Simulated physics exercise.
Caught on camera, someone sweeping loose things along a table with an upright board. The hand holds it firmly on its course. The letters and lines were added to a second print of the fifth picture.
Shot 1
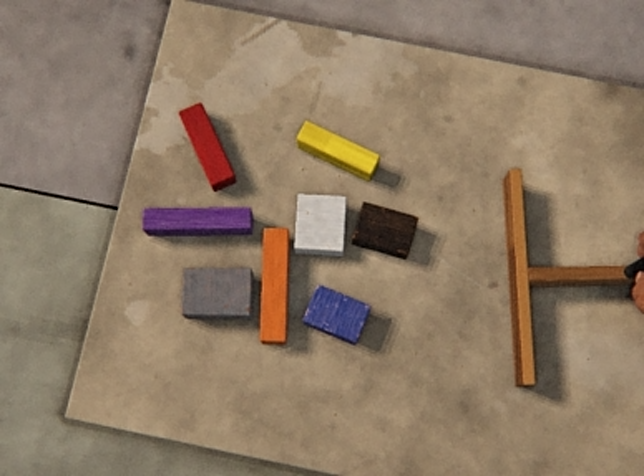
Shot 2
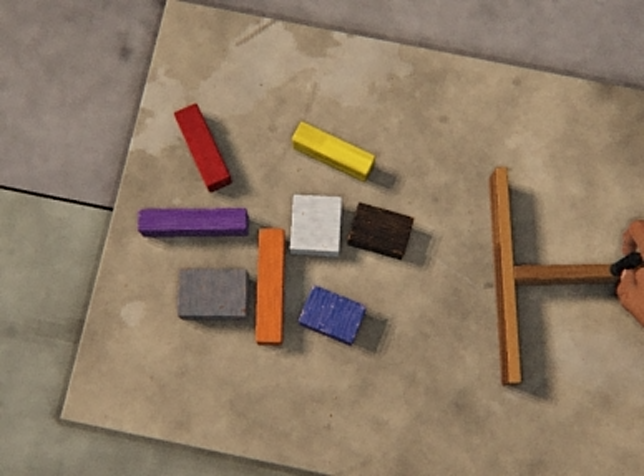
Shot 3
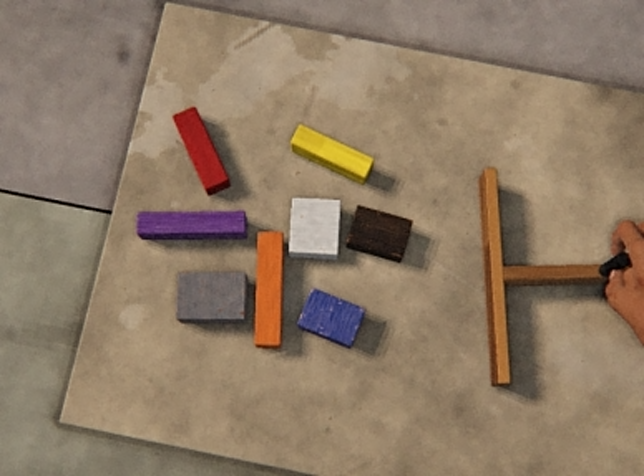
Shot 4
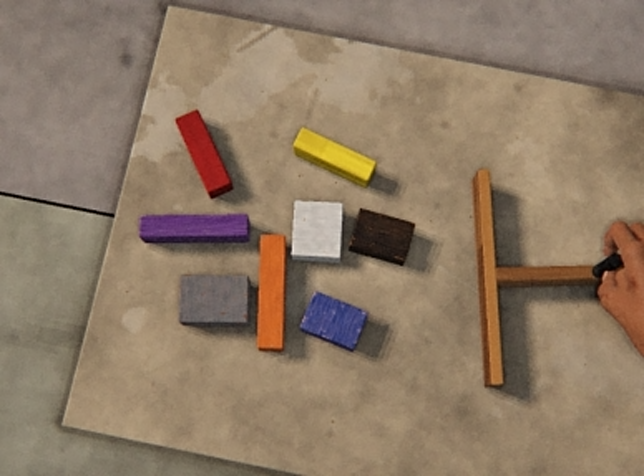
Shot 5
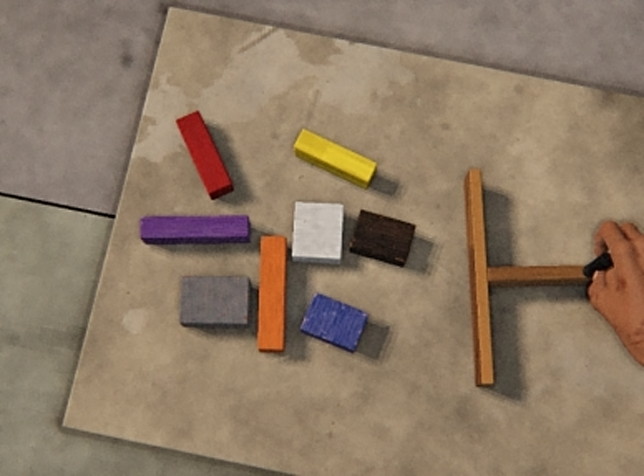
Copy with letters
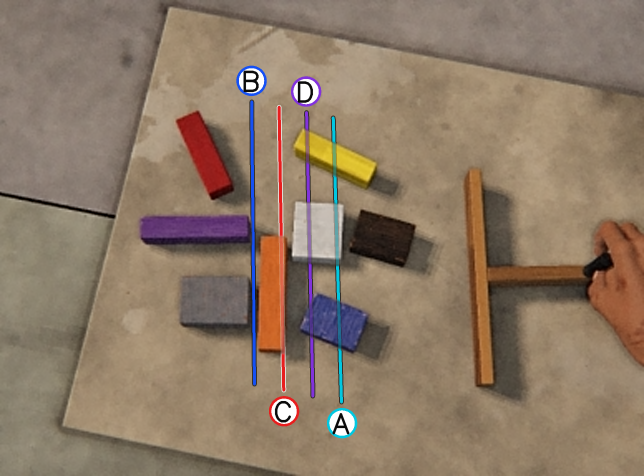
On a stained tan board, a hand slowly sliding a wooden T-shaped pusher left while the scattered coloured blocks stay untouched.
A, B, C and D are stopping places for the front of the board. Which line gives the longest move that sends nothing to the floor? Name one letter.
As far as mark C.
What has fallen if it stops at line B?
The purple bar.
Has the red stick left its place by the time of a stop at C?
By then, yes.
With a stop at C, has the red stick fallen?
By then, no.
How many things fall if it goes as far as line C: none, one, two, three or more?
By then, none.
On the marked copy, A at (337, 256); B at (253, 239); C at (281, 245); D at (309, 250).
Following C. Soon after the start, board (408, 259); black block (369, 242); red stick (205, 156).
Later, board (338, 245); purple bar (170, 225); grey block (189, 314).
In the end, board (286, 235); purple bar (120, 219); red stick (191, 147); nothing has fallen.
As for the rest, A is safe but short; B drops the purple bar; D is safe but short.
